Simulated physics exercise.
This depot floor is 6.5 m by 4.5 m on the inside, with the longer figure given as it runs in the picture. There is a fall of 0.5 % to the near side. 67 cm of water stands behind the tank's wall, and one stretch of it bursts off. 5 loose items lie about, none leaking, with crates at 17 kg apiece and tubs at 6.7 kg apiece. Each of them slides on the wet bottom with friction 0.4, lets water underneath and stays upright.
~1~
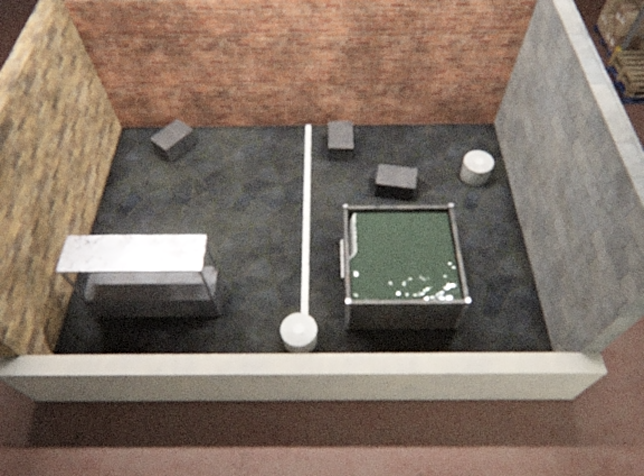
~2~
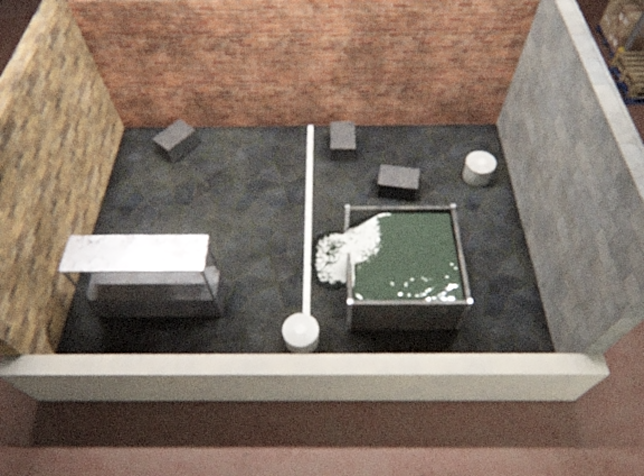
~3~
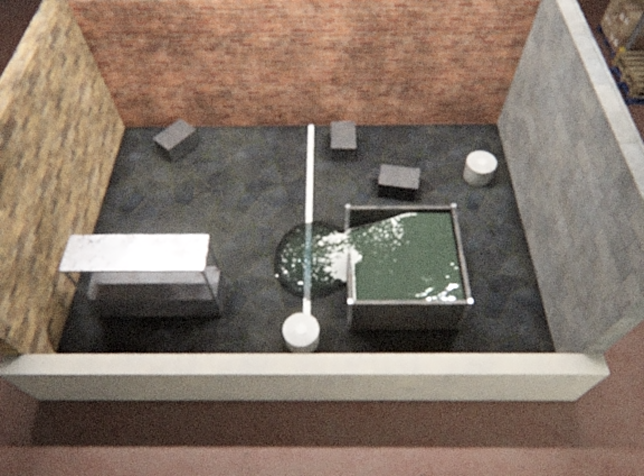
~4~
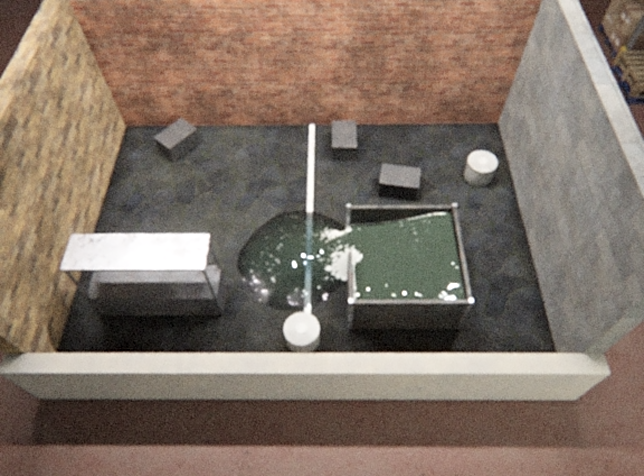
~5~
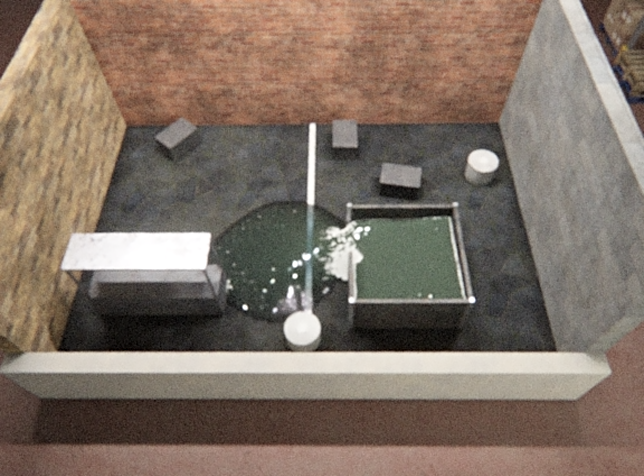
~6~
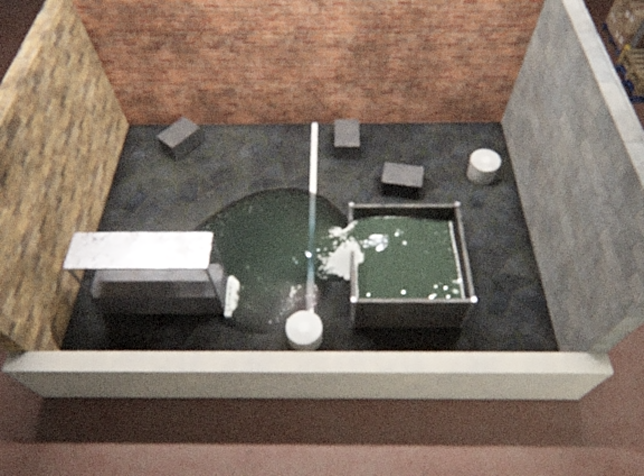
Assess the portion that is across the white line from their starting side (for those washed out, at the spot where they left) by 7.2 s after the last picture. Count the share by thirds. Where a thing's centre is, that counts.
The share across is not up to a third.
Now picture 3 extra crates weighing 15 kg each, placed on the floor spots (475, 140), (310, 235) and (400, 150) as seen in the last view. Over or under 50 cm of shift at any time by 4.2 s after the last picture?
Taking them in order, the first is below the mark, the second above the mark and the third below the mark.
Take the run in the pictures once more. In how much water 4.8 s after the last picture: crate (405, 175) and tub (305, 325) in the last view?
0 and 3 cm.
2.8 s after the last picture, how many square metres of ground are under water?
Roughly 18 m2 of it is wet.
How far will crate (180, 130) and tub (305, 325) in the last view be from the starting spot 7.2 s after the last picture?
In turn: 120 cm, 80 cm.
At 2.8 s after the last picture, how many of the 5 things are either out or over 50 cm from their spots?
At that time I count 1.
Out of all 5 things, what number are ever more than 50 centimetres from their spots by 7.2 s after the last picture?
That comes to 2.
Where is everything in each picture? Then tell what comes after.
The first frame shows a crate at (341, 134), on the bottom; a tub at (479, 161), on the bottom; 1.9 m2 under water; 0 of 5 have shifted.
The second frame shows a crate at (343, 135) rests on the ground; a tub at (481, 162), on the bottom; water covers 2.3 m2; 0 of 5 have shifted.
The third frame shows a crate at (343, 135) rests on the ground; a tub at (482, 162), on the bottom; water covers 2.9 m2; 0 of 5 have shifted.
The fourth frame shows a crate at (344, 134), on the bottom; a tub at (483, 161) rests on the ground; water covers 3.9 m2; 0 of 5 have shifted.
The fifth frame shows a crate at (345, 133), on the bottom; a tub at (484, 161) rests on the ground; 4.9 m2 under water; 0 of 5 have shifted.
The sixth frame shows a crate at (347, 133) rests on the ground; a tub at (486, 160), on the bottom; water covers 6.1 m2; 0 of 5 have shifted.
Then, 0.9 s after the last picture 0 of 5 are over the mark; 0 afloat.
Then, 2.8 s after the last picture 0 of 5 are over the mark; 1 afloat.
Then, 4.8 s after the last picture 0 of 5 are over the mark; 0 afloat.
Then, 7.2 s after the last picture 1 of 5 are over the mark; 1 afloat.
